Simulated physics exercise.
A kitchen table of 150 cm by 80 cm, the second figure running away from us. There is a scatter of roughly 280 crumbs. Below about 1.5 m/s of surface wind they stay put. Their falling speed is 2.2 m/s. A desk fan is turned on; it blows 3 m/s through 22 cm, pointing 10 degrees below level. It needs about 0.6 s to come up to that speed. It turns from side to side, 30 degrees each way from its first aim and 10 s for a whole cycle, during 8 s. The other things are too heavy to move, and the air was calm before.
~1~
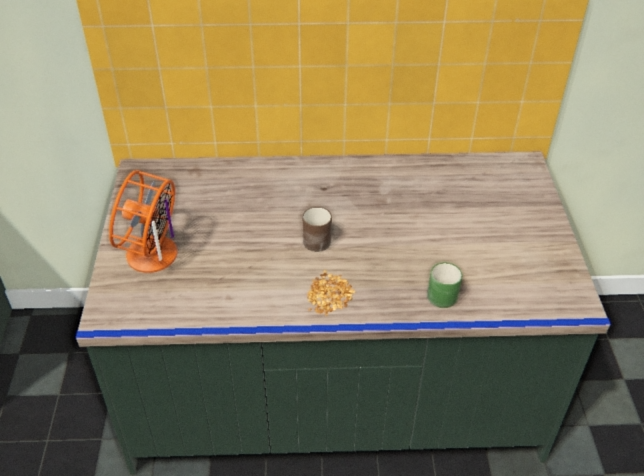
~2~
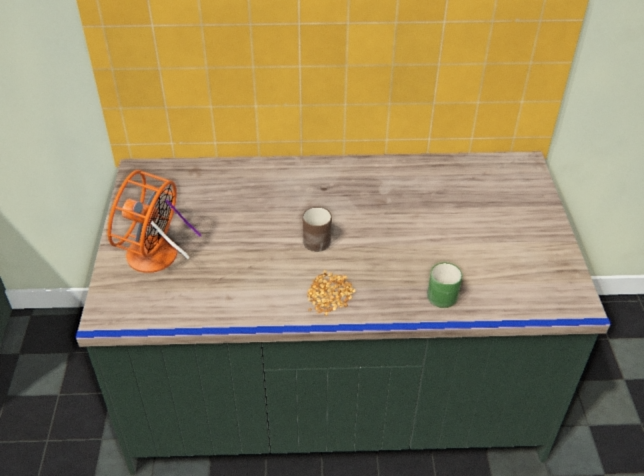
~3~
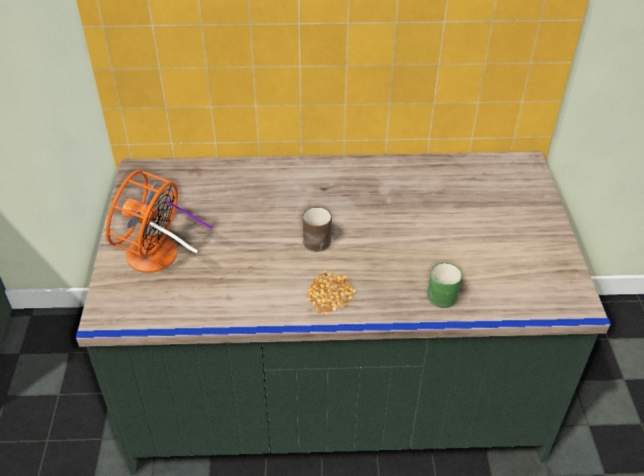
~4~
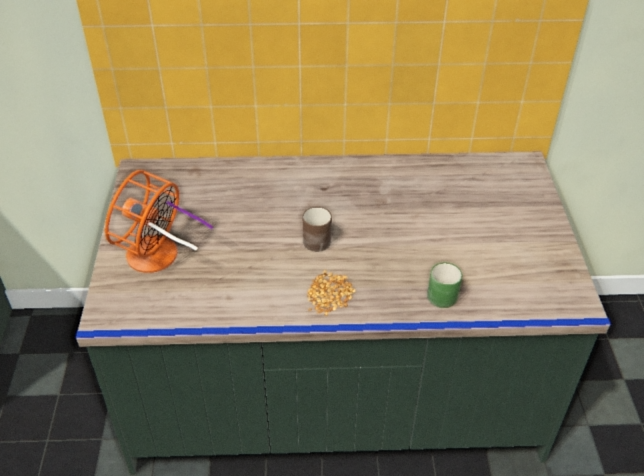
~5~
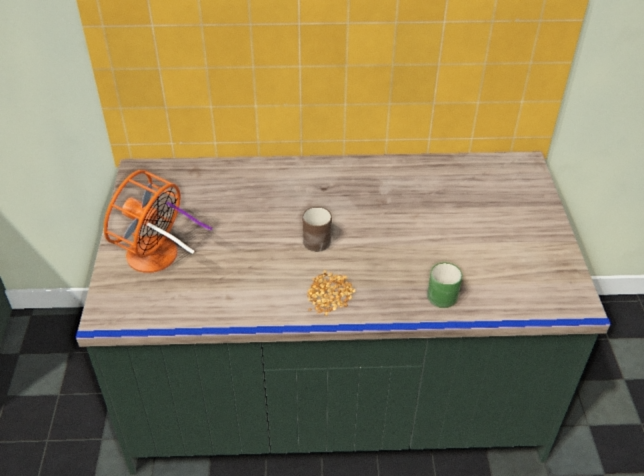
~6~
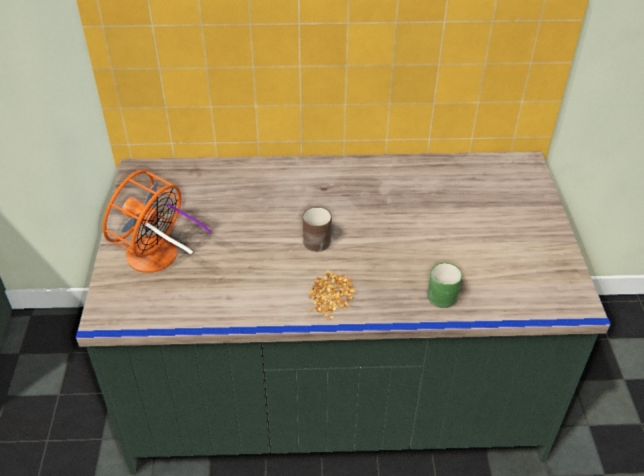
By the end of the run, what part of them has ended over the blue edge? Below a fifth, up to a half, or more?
Of the crumbs, more than half end over the blue edge.
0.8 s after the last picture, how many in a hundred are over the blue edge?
Some 60 per cent.
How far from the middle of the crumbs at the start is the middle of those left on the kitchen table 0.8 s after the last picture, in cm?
Roughly 35 cm.
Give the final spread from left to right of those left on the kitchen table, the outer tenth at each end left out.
About 20 cm.
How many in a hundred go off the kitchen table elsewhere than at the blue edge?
About 10 %.
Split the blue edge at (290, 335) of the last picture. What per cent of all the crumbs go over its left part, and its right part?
Some 0 % left, 70 % right.
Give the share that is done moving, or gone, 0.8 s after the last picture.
Some 70 per cent.
Then, 0.8 s after the last picture, 61 % are over the blue edge; the middle of those left on the top is near (433, 288); 66 % are gone or lie where they will stay.
Then, 1.8 s after the last picture, 61 % are over the blue edge; the middle of those left on the top is near (433, 288); 70 % are gone or lie where they will stay.
Then, 3.6 s after the last picture, 61 % are over the blue edge; the middle of those left on the top is near (433, 288); 70 % are gone or lie where they will stay.
Then, 7.2 s after the last picture, at the end, 69 % are over the blue edge; the middle of those left on the top is near (433, 288).
